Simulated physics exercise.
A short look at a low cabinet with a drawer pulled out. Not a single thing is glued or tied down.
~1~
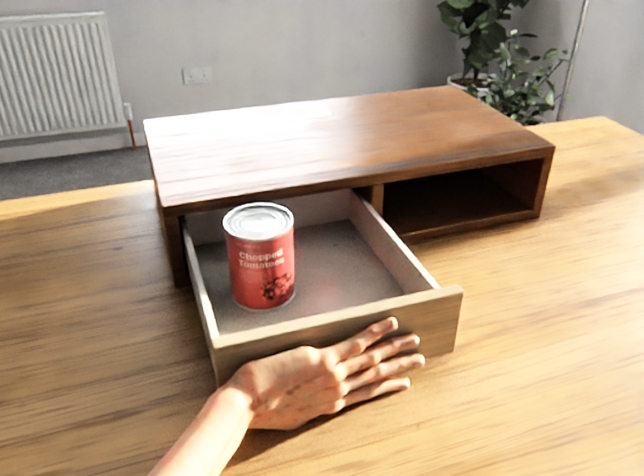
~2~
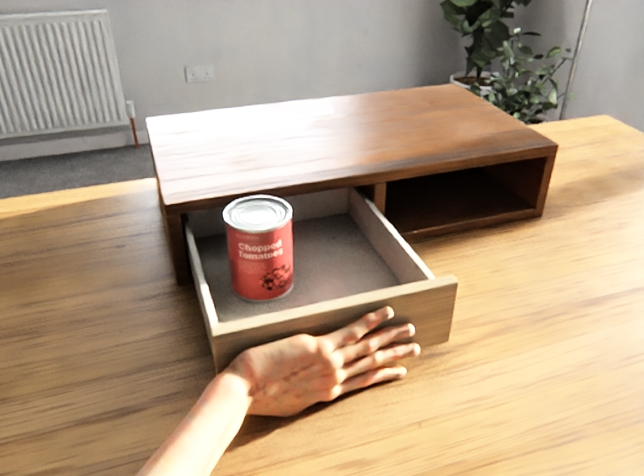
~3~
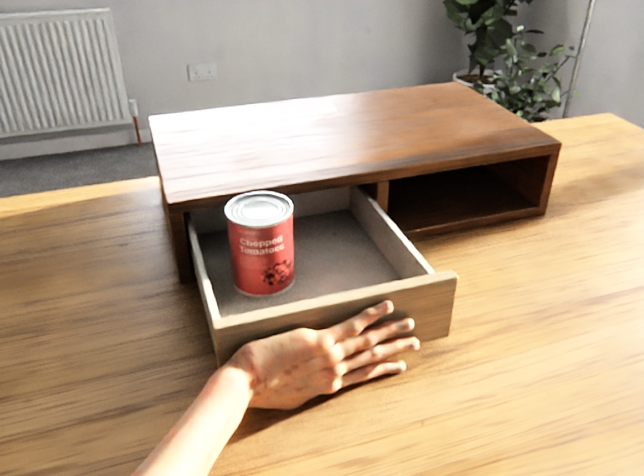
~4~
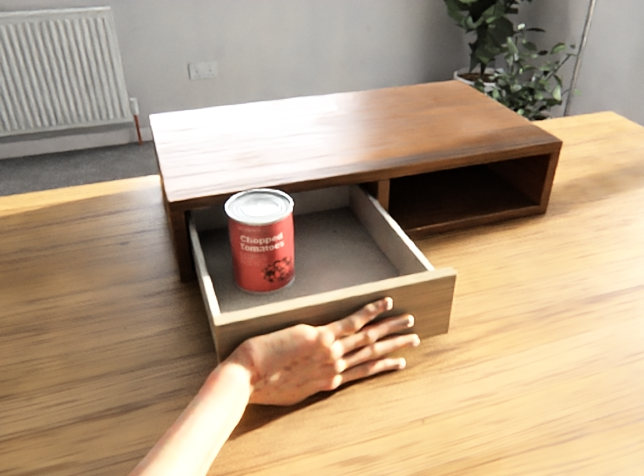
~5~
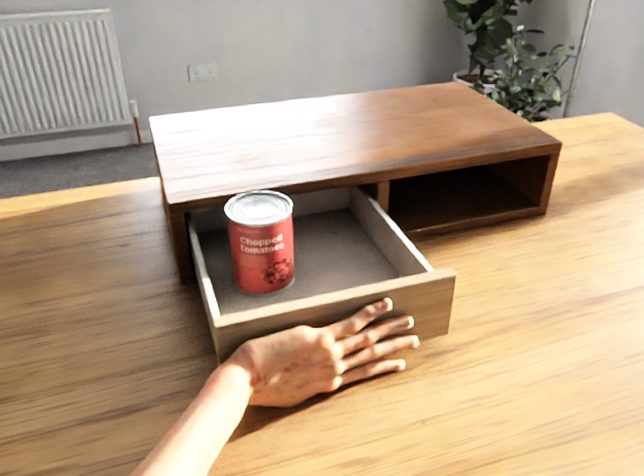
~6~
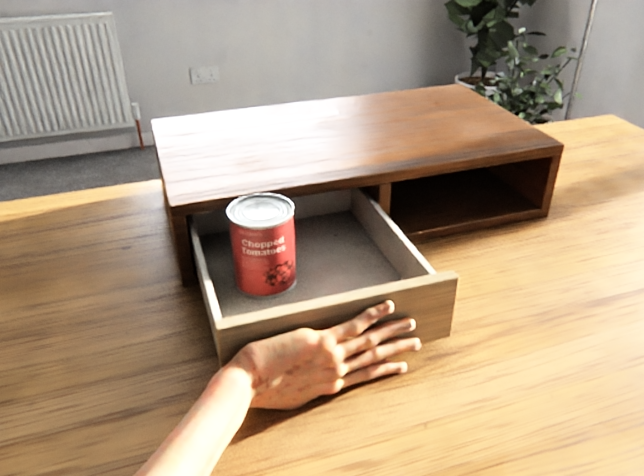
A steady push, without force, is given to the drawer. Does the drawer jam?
I expect the drawer gets stuck partway.
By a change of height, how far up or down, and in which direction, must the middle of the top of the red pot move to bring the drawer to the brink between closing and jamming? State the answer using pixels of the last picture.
Down by roughly 20 pixels.
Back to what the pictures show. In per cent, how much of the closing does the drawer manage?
I'd say it makes it some 55 per cent of the way.
Then, 0.36 s past the last view, drawer starting in.
Then, 0.56 s past the last view, drawer about half in.
Finally, the drawer will not close.
